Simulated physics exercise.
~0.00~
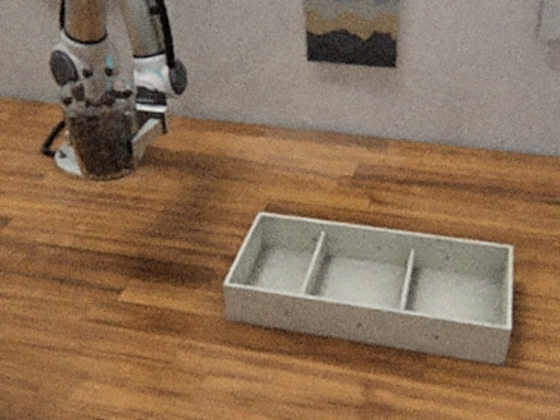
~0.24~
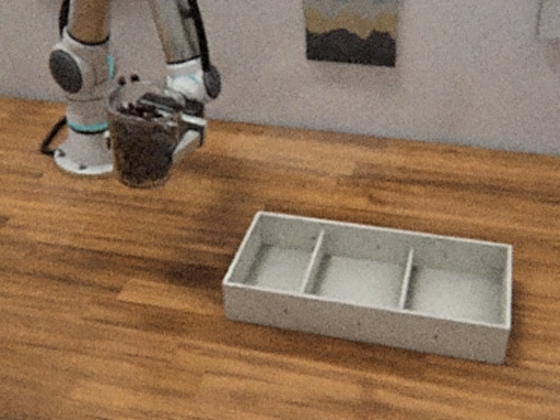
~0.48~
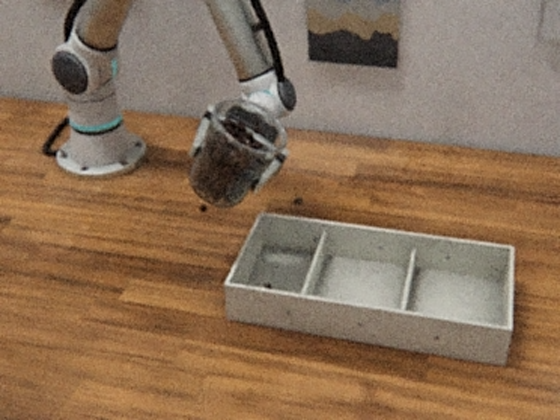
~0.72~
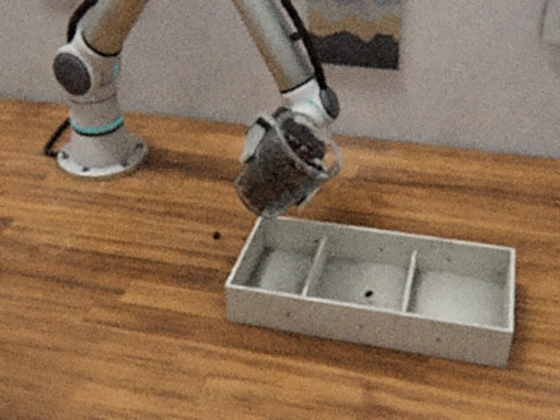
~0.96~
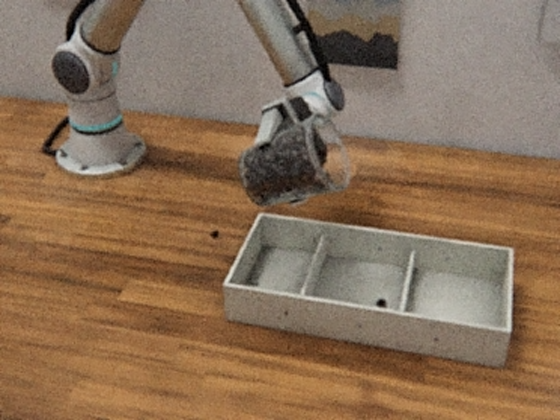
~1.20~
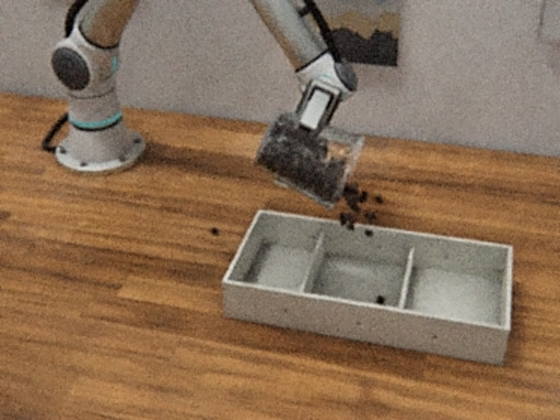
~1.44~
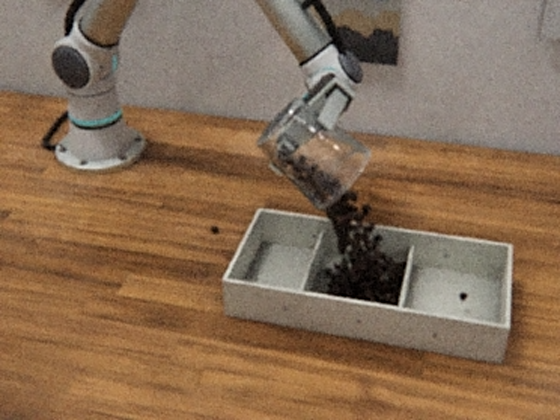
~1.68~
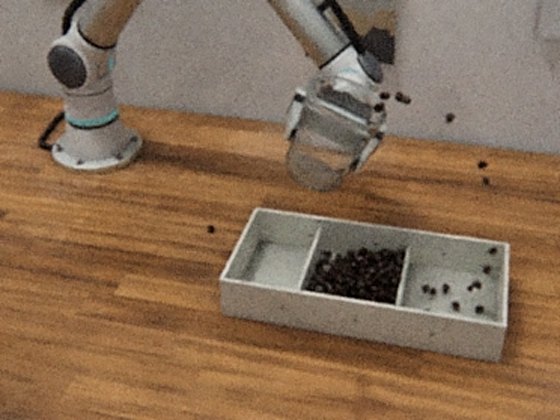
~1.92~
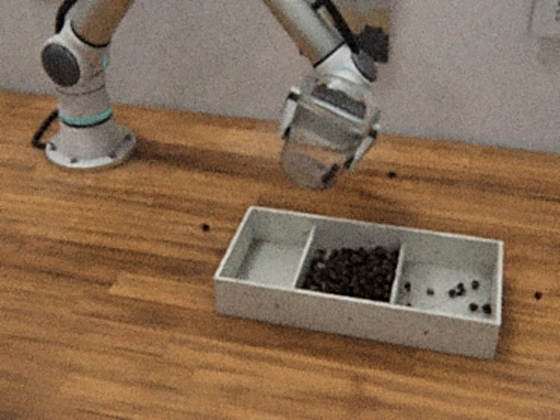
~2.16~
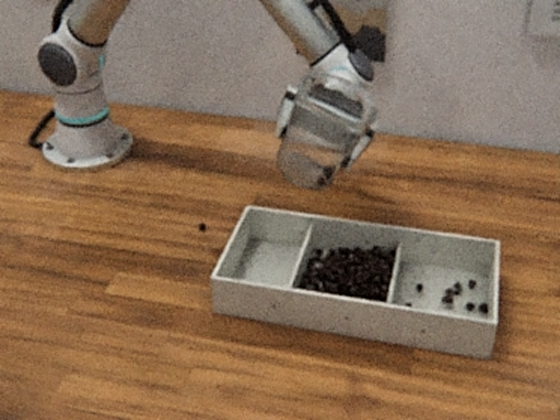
A robot arm carried a clear cup of dark beans rightward over a gray three-part tray, dropping a few, then tipped it and poured most into the middle section. As it swung back upright, some beans flew right, several landing in the right section.
